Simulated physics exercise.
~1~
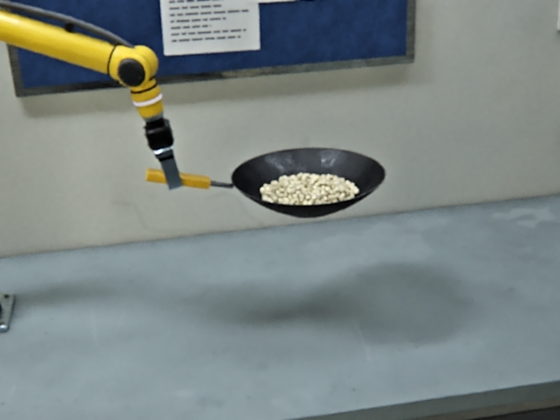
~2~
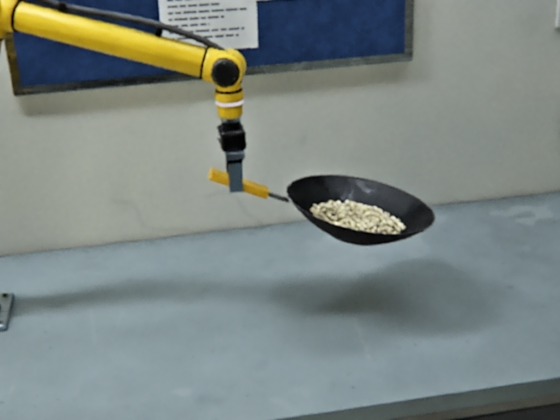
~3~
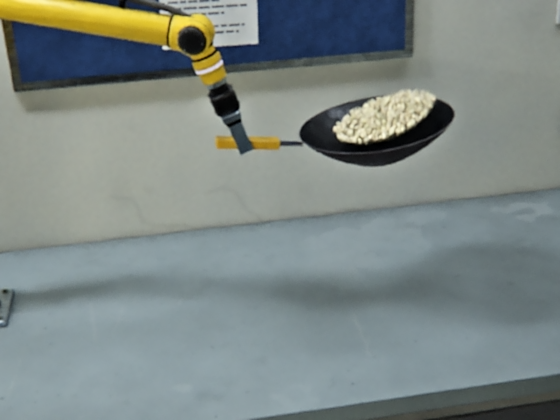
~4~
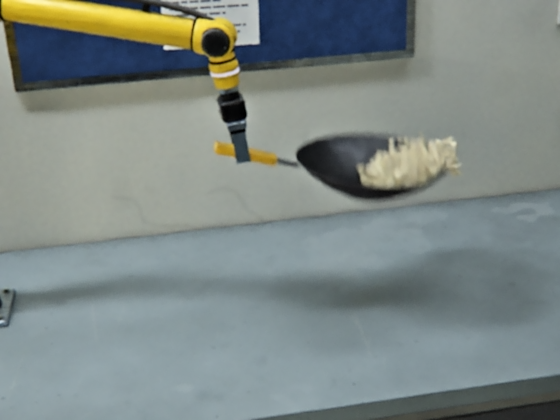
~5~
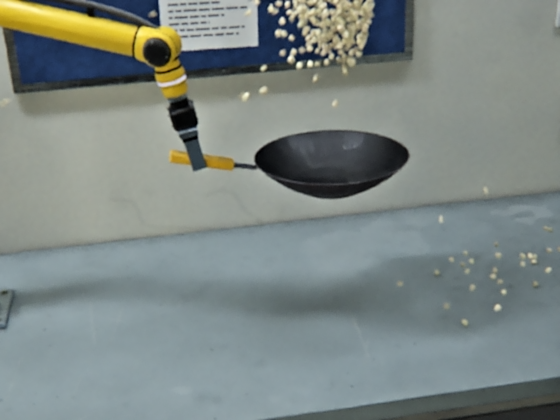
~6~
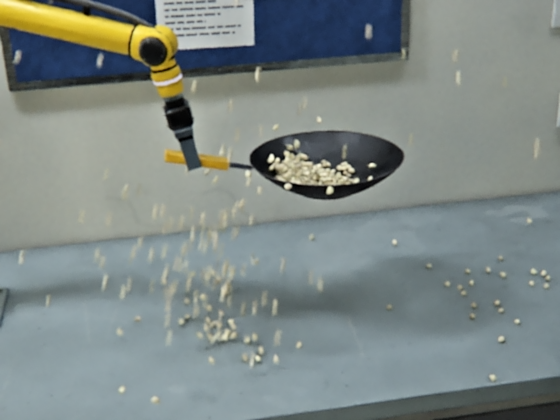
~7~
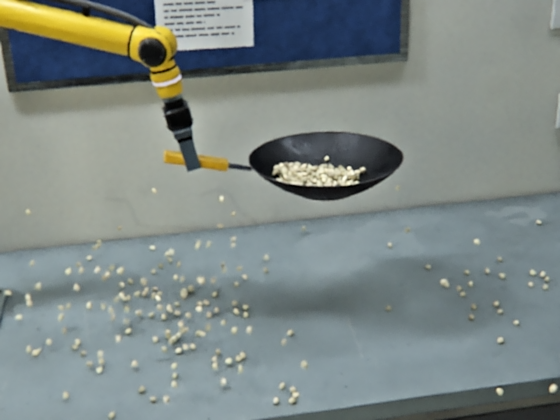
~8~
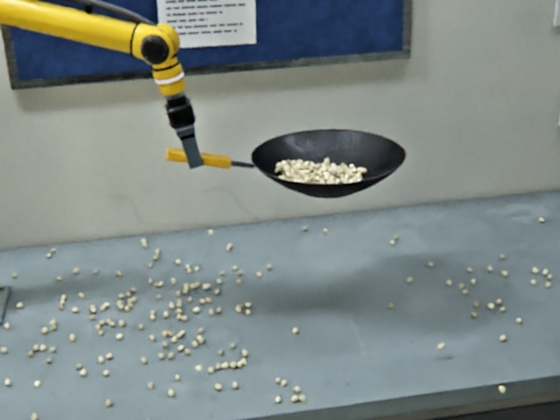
In a plain room with a pale wall and a blue notice board, a slightly swaying camera looks across a grey table at a yellow robot arm reaching in from the left. Its gripper holds a black wok by an orange handle, with a heap of pale beans inside. The arm swings the wok right and down, then lifts it, and the beans slide to the far rim. The wok jerks back left, tossing the beans high before the board while some scatter on the right of the table. Many fall back into the wok, but others shower down behind it on the left. The wok ends level and still, holding a smaller heap above the littered table.
